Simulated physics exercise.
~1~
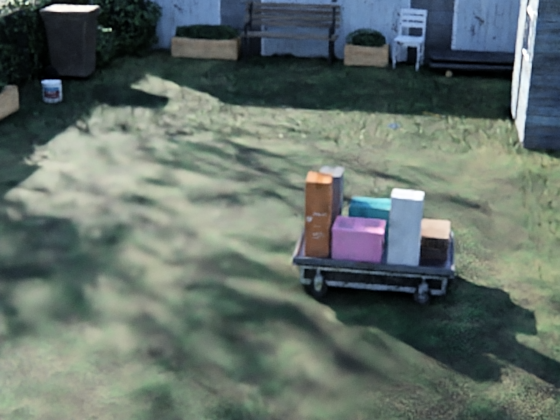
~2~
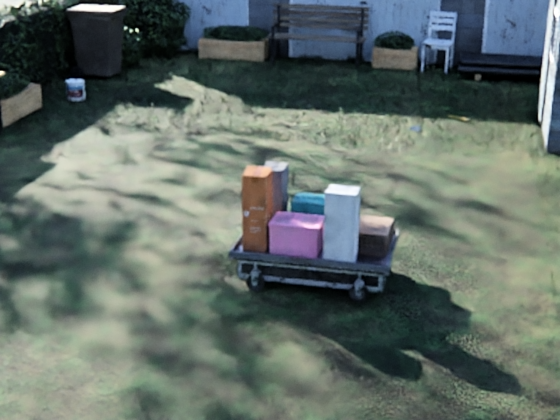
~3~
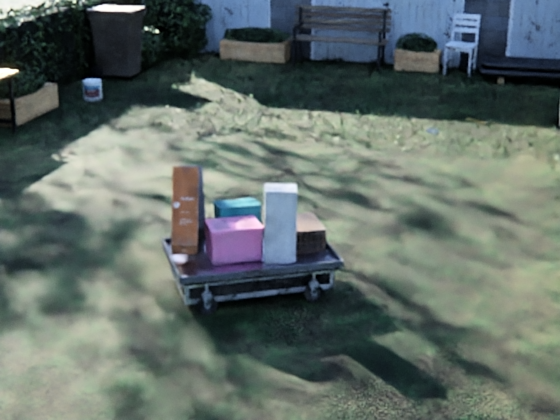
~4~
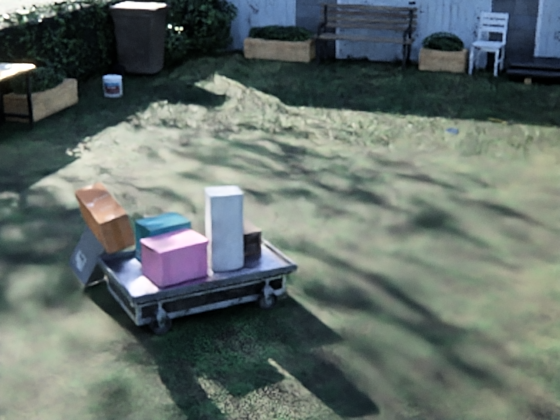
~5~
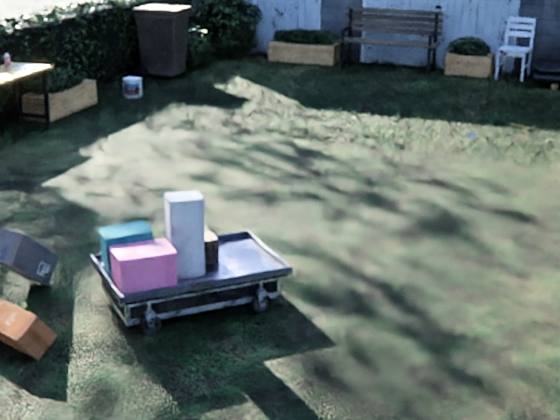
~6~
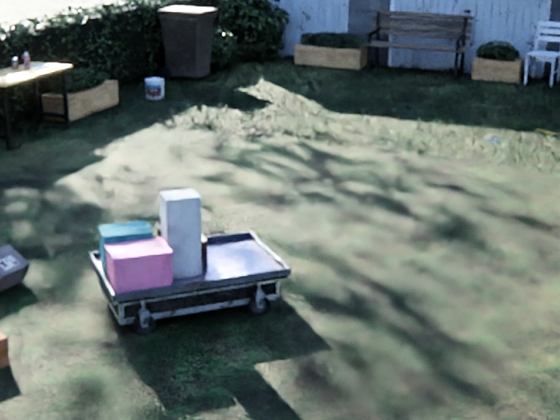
On a shady lawn, a flat cart loaded with colourful boxes rolled left and turned, and the orange box and a grey one tipped off its left side onto the grass, while the white, pink, turquoise and brown ones stayed aboard as it stopped.
